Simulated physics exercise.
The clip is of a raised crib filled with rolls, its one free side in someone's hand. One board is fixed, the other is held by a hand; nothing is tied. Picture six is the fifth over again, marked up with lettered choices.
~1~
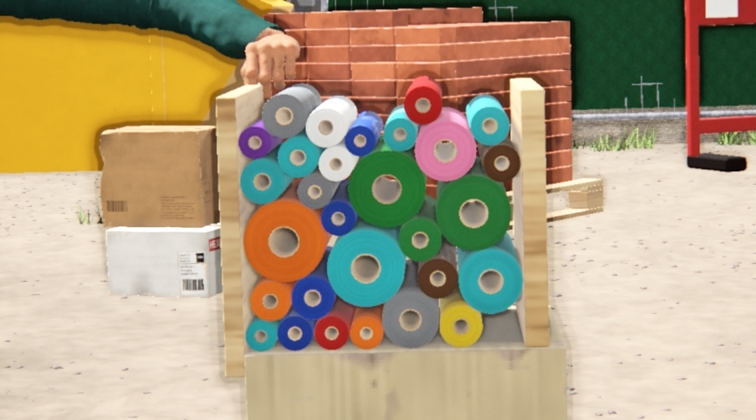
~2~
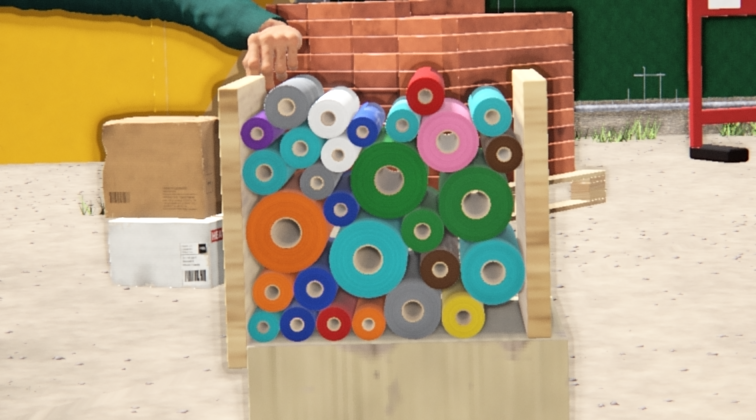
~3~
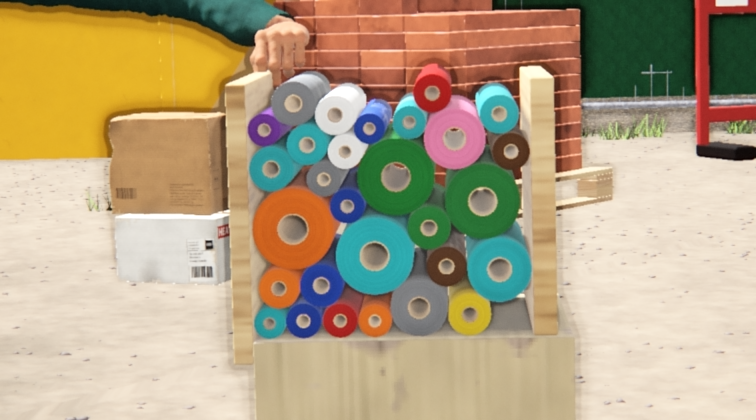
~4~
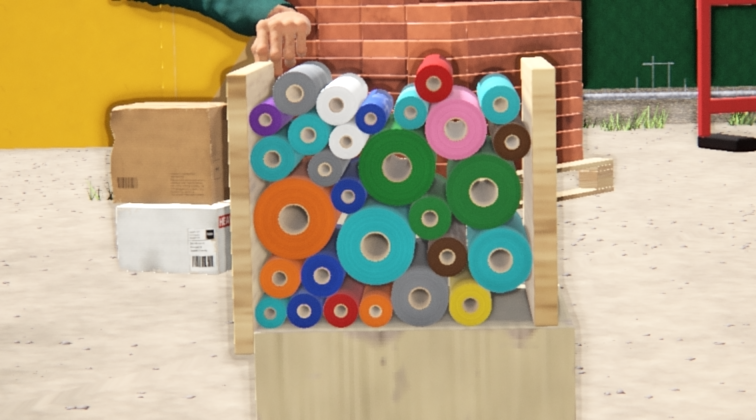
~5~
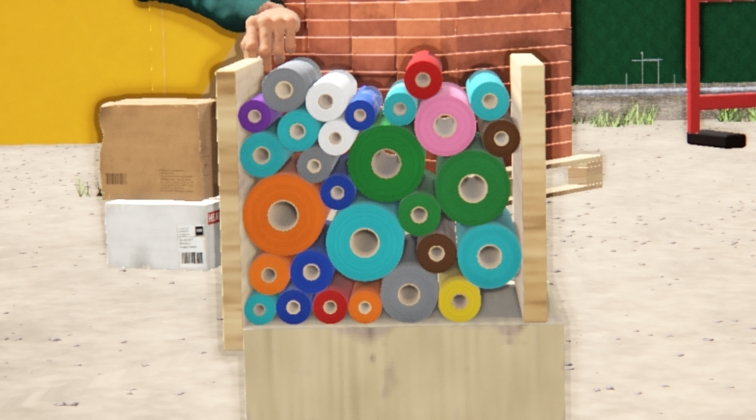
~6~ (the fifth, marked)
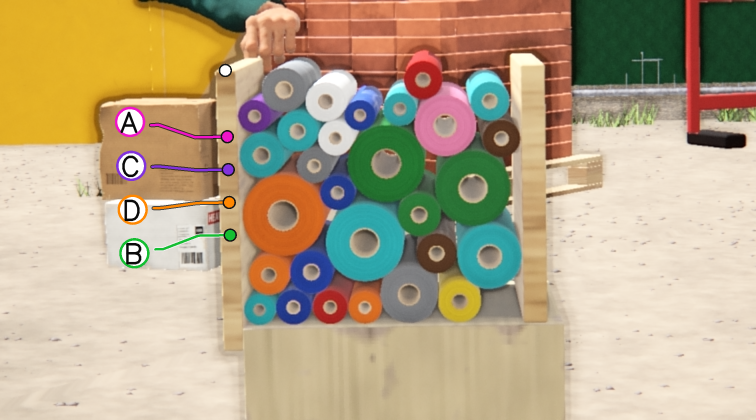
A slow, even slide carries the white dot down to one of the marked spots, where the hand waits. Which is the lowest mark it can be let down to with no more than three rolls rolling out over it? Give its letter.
C is the limit.
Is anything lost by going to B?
Yes.
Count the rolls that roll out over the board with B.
With B, five.
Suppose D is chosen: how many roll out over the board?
With D, five.
On the marked copy, A at (227, 137); B at (230, 235); C at (228, 169); D at (229, 203); the white dot at (225, 71).
With C. Early on, top of the board (238, 120).
Further on, top of the board (239, 168).
At the end, top of the board (239, 168), two out over the board.
As for the rest, A none out over the board; B more than three out over the board; D more than three out over the board.
